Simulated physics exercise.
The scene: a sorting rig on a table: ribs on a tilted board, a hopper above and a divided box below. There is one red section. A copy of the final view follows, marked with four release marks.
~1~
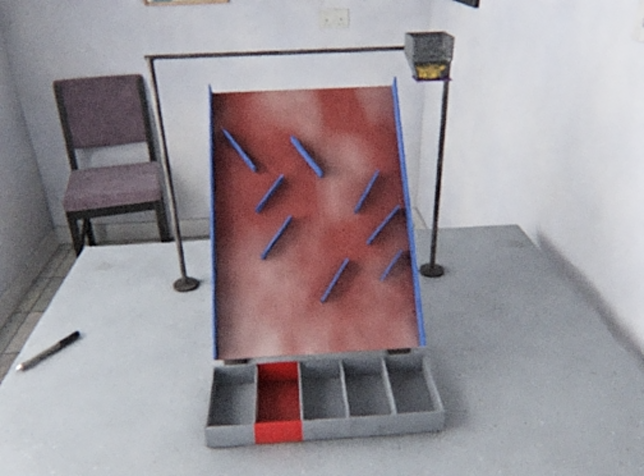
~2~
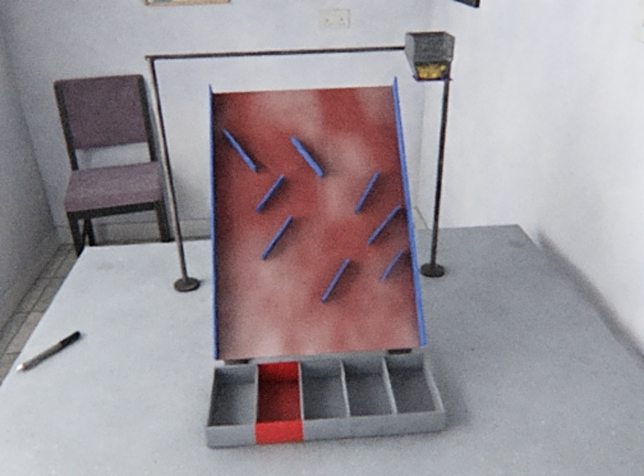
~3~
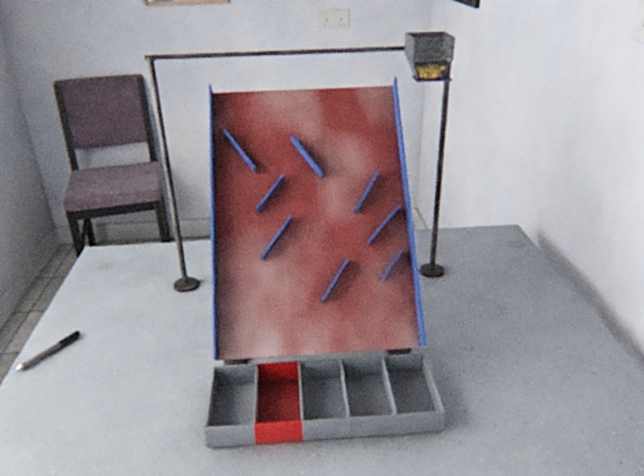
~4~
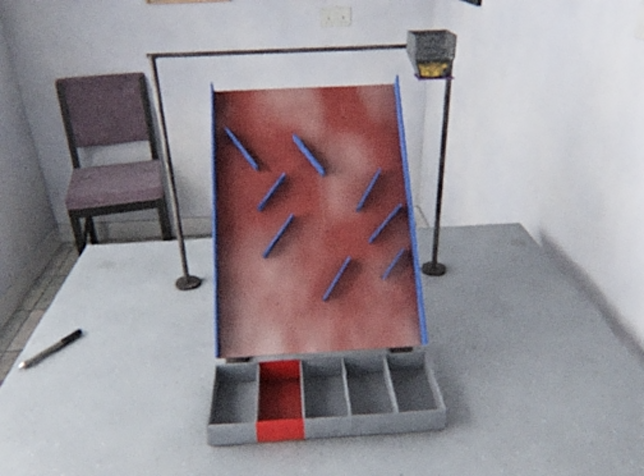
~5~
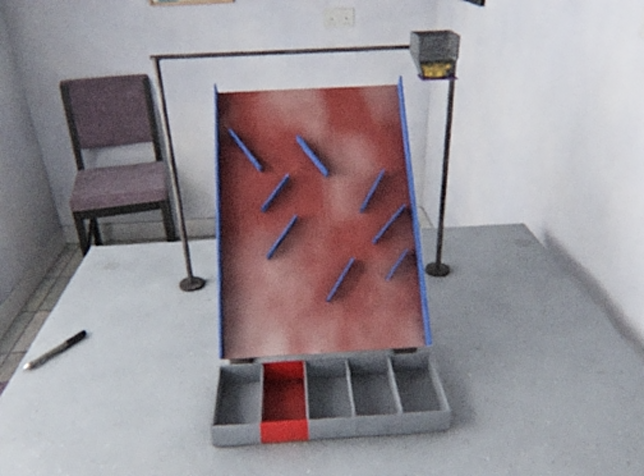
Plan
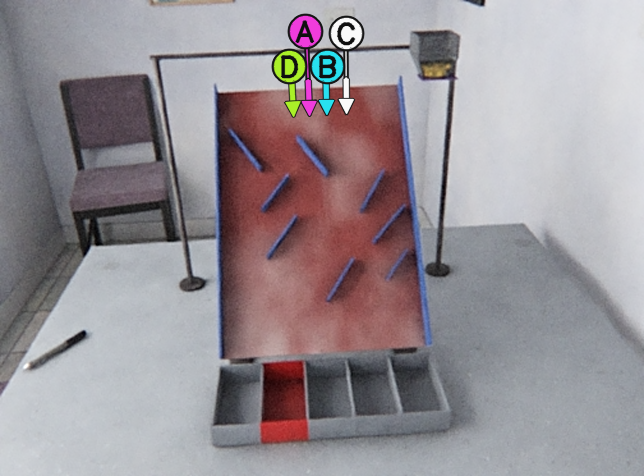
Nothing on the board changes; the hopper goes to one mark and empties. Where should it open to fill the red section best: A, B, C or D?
Best: C.
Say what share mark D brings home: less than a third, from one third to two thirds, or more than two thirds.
Less than a third.
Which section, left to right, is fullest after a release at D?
It is the first one.
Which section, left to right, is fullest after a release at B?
It is the second one.
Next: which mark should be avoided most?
Here it is mark D.
On the marked copy, mark A meets the board at (309, 110); mark B meets the board at (326, 109); mark C meets the board at (346, 108); mark D meets the board at (293, 111).
Choosing A, about half in the red section, about a third in other sections, a small part outside the box.
Choosing B, about half in the red section, about a third in other sections, a small part outside the box.
Choosing C, most in the red section, about a quarter in other sections.
Choosing D, about a quarter in the red section, about two thirds in other sections, a small part outside the box.
